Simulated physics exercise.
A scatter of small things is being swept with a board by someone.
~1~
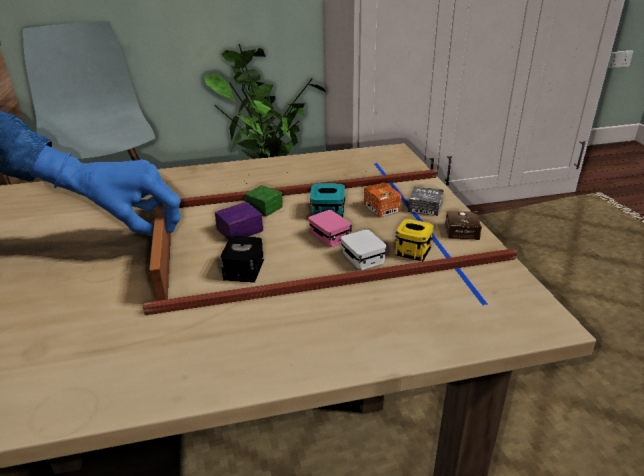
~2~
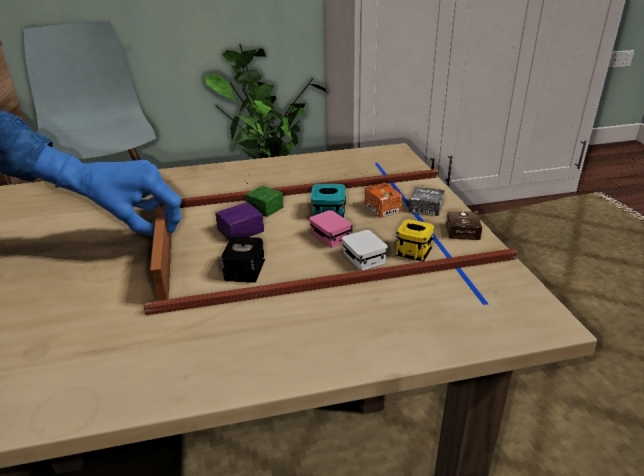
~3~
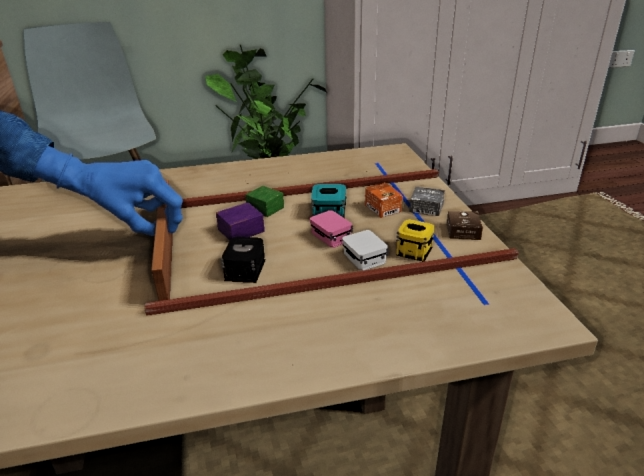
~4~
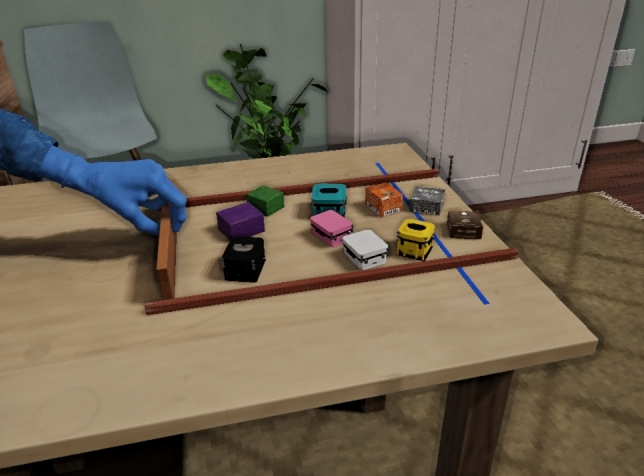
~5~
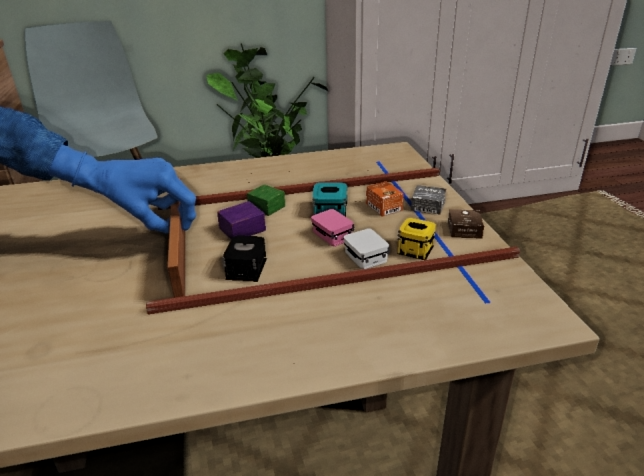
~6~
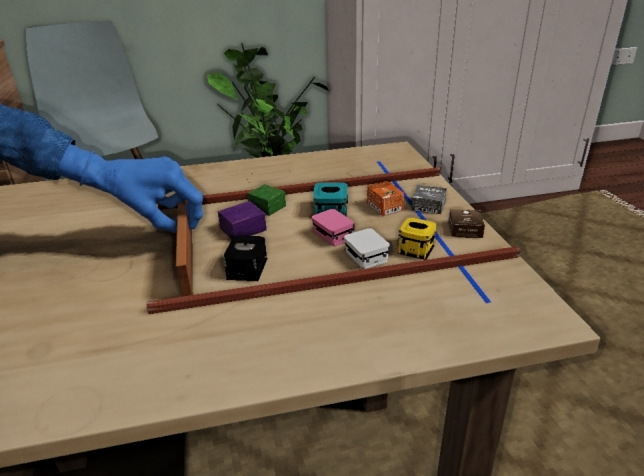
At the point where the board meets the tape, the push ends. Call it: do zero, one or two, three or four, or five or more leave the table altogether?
Three or four.
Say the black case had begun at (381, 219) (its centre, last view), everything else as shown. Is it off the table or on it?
Then it holds on.
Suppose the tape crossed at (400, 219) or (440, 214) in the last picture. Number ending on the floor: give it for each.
It comes to 2, then 6.
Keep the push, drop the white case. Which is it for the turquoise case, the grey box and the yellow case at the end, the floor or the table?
In that case the turquoise case stays where it is, the grey box goes off the edge, the yellow case stays where it is.
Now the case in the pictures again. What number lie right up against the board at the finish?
Count: 3.
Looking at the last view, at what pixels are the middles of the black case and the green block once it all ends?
Answer: First (454, 227), after that (415, 185).
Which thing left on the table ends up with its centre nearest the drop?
It would be the orange box.
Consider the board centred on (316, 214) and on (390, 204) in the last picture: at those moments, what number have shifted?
Counts: 7 and 10.
Early on, none off yet; brown box at rest near (466, 223); grey box at rest near (429, 199); yellow case at rest near (417, 238).
A while later, none off yet; brown box at rest near (467, 223); grey box travelled about its own width near (450, 201); yellow case travelled about its own width near (449, 232).
Finally, the number that fall off is three or four; lost, yellow case, grey box and brown box.
